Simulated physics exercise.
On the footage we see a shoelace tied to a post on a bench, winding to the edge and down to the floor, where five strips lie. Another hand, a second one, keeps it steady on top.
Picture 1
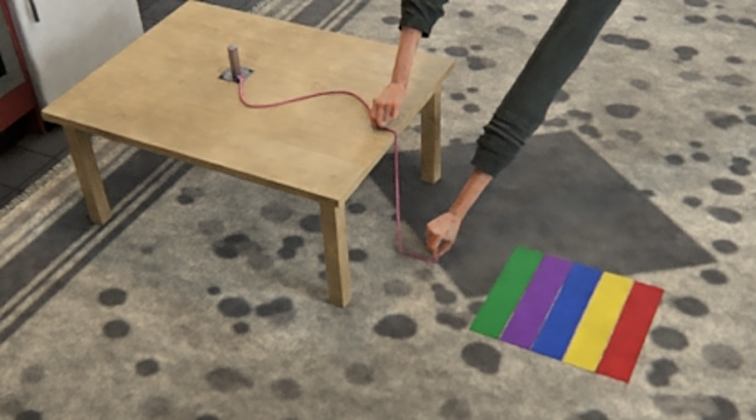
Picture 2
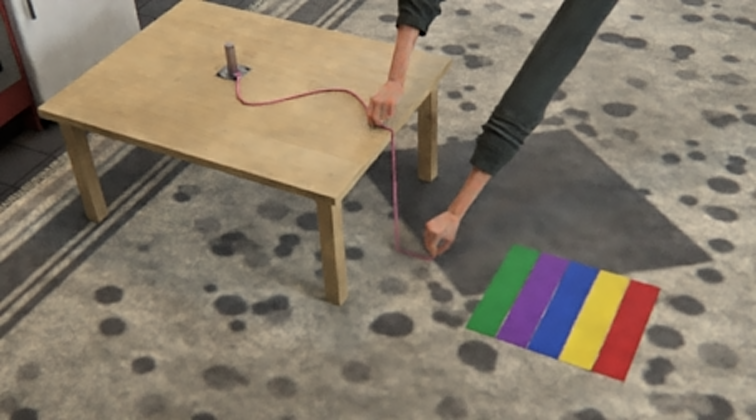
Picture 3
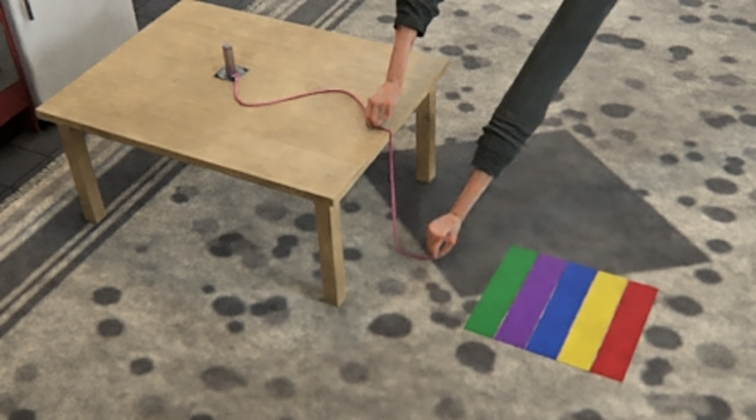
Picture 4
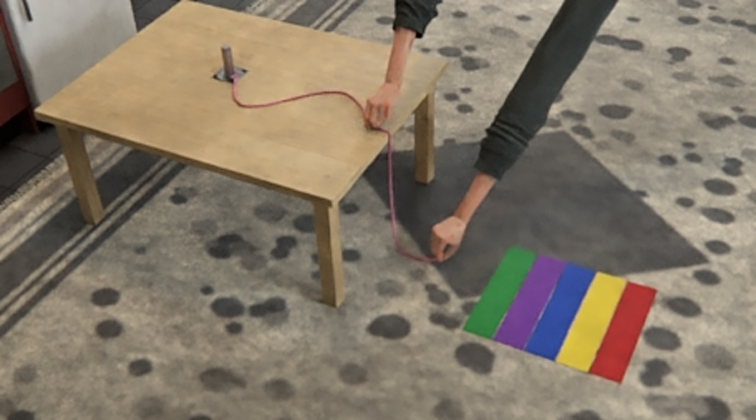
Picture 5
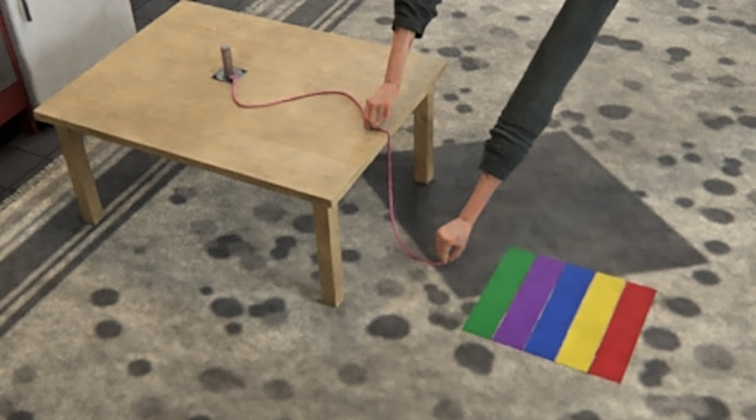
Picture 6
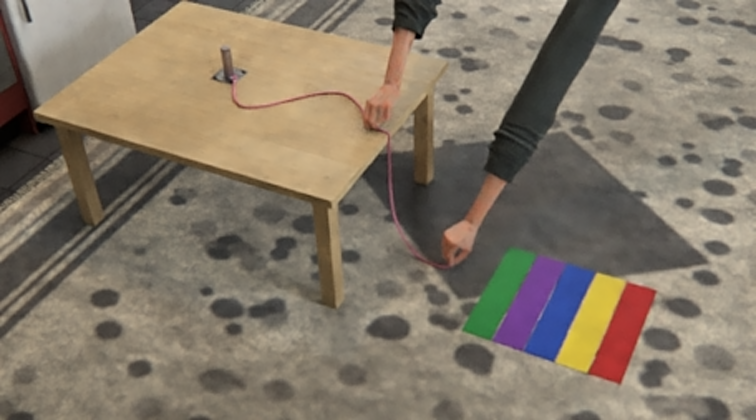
At the start, a pinkish-red cord runs from a small post across a wooden table and over its edge, one hand steadying it on top while another holds its lower end near five coloured strips. The lower hand then moves slightly right toward the green strip, drawing the hanging cord into a slant.
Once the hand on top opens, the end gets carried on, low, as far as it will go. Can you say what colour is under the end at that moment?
Yes, it is yellow.
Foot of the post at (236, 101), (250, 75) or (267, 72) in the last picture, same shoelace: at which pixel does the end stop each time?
Per try, approx.: (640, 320); (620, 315); (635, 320).
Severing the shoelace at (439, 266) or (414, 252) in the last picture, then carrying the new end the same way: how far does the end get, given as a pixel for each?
The pixels are (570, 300) and (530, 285), in that order.
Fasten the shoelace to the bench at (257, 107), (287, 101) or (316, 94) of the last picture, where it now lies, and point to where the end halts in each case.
Roughly (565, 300), (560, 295) and (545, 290), in that order.
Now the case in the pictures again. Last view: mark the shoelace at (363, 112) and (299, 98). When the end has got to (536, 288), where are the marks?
They go to (395, 142) and to (332, 105).
Early on, end near (536, 288); over purple.
Midway, end near (574, 300); over blue.
At the end of the slack, end near (597, 307); over yellow. It gets as far as the yellow strip.
